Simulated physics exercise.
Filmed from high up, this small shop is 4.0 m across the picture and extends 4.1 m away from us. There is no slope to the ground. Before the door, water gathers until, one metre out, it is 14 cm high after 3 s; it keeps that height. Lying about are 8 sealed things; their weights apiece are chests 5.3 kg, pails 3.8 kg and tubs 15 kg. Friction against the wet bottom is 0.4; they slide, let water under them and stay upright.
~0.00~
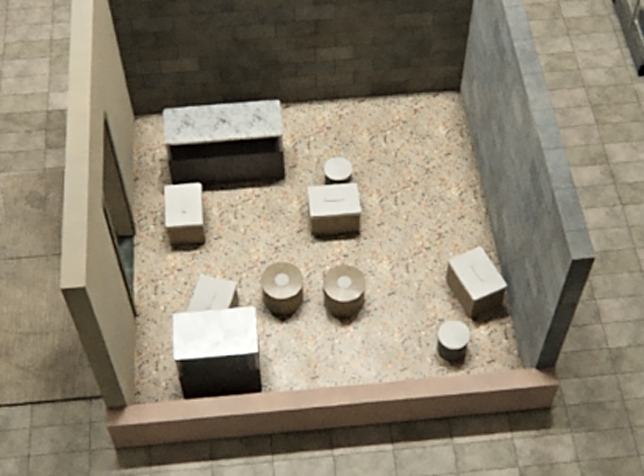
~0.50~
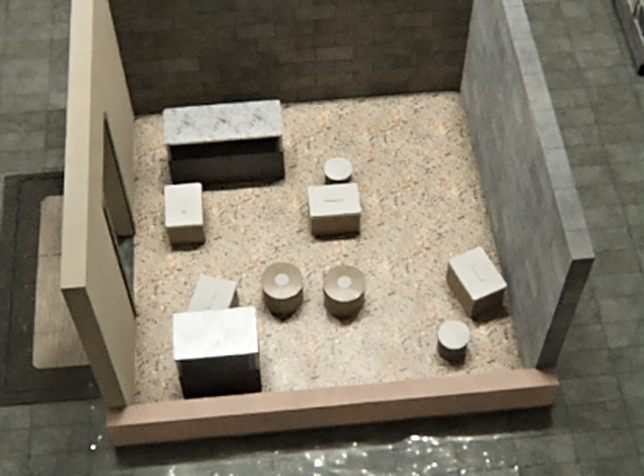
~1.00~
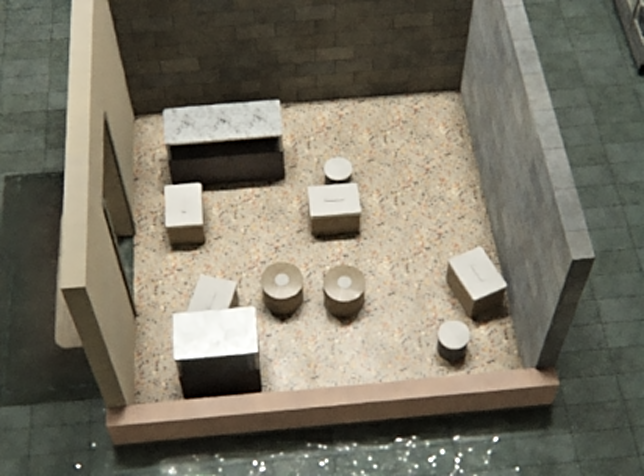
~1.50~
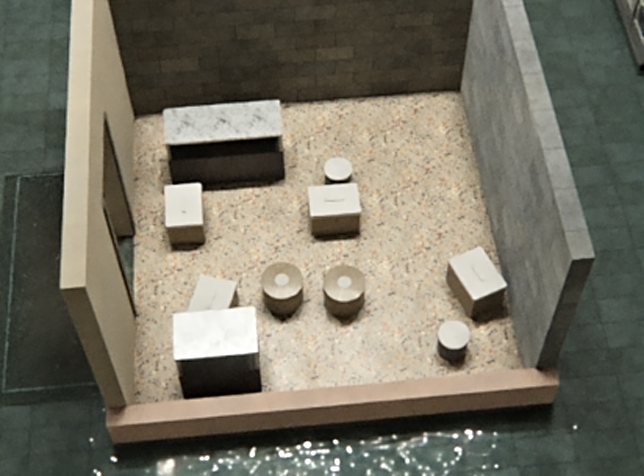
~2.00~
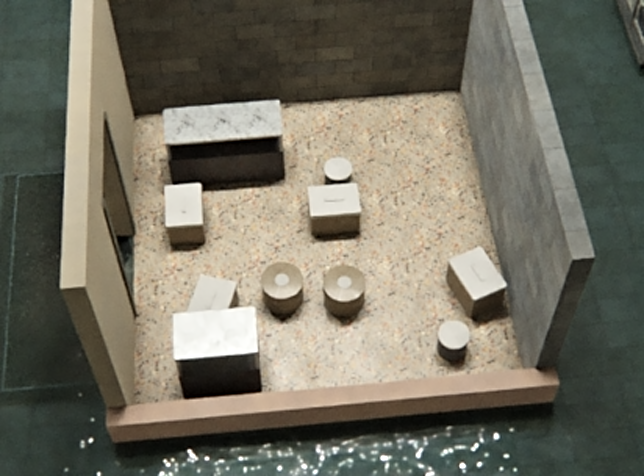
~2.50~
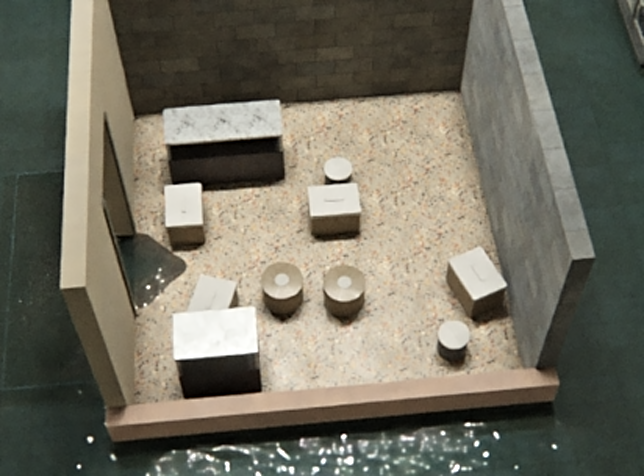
Dark water spreads around a small roofless shop, then enters through the left doorway.
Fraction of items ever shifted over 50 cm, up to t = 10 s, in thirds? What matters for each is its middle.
One third to two thirds.
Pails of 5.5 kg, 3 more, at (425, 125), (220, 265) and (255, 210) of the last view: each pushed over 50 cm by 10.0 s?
Result, in listed order: Not exceeded / exceeded / exceeded.
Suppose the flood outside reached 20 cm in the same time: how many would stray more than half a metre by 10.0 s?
Then 5 of them.
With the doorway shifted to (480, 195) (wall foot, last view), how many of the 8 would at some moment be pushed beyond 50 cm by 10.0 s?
Count: 2.
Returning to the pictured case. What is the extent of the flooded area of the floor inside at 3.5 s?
Roughly 2.0 m2.
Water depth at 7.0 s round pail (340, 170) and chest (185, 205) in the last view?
2 and 3 cm.
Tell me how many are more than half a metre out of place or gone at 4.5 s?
1.
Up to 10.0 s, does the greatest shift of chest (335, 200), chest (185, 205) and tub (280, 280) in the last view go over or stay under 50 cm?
Result, in order: Exceeded / exceeded / stayed within.
After 3.5 s 0 of 8 are over 50 cm from their spots; 0 afloat.
After 4.5 s 1 of 8 are over 50 cm from their spots; 1 afloat.
After 7.0 s 4 of 8 are over 50 cm from their spots; 2 afloat.
After 10.0 s 4 of 8 are over 50 cm from their spots, and 4 have been at some point; 6 afloat.
